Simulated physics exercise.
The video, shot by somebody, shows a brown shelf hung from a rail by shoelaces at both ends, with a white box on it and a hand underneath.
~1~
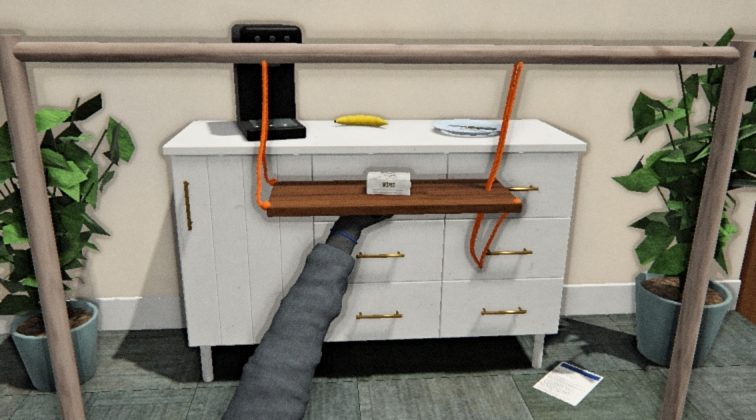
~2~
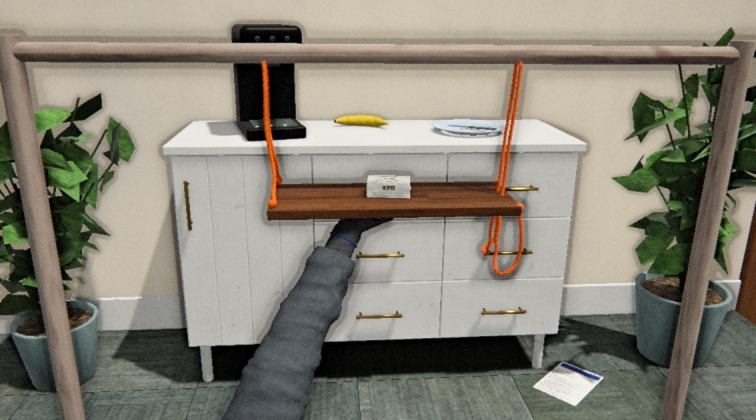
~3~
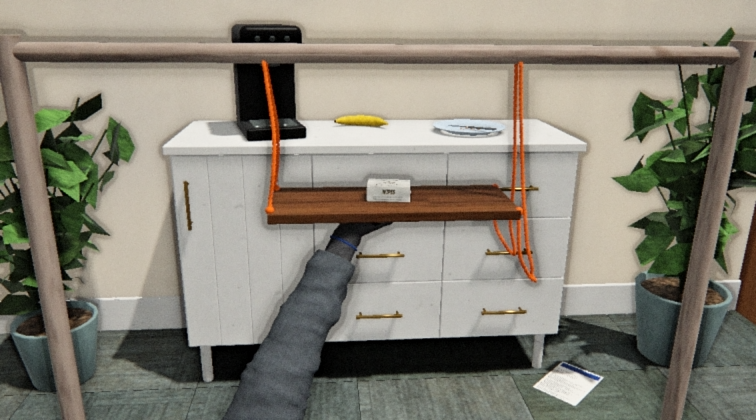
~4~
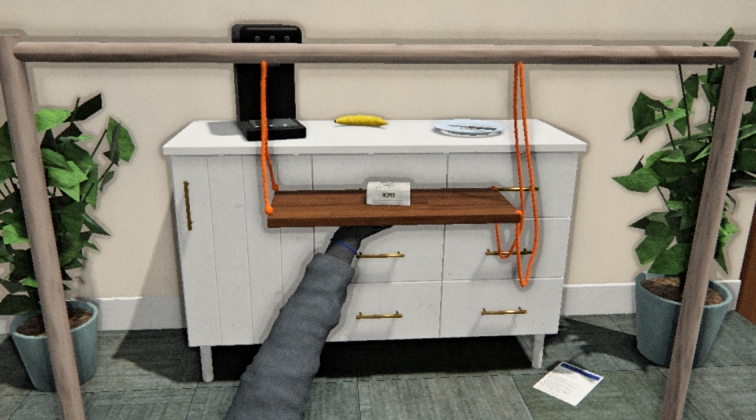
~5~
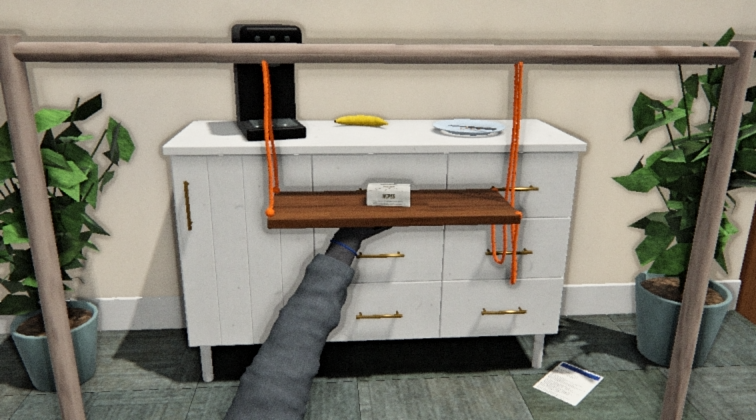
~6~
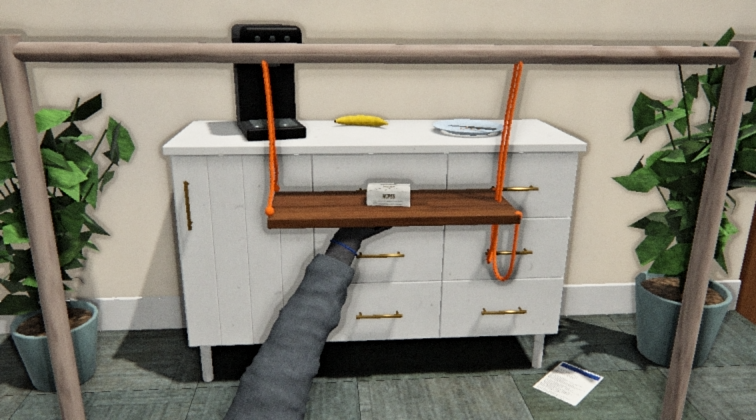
Before a white dresser, a hand under a brown shelf carrying a white box lowers slightly as slack orange shoelaces sway at right.
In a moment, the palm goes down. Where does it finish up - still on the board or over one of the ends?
It finishes over the right end.
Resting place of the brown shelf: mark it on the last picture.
It stops near (365, 278) in the last view.
Then, 0.62 s later than the last view, board tipped 40° down to the right; box falling near (538, 336).
Then, 1.24 s later than the last view, board tipped 43° down to the right; box on the floor.
Finally, board tipped 43° down to the right; box on the floor. The white box is shed rightwards.
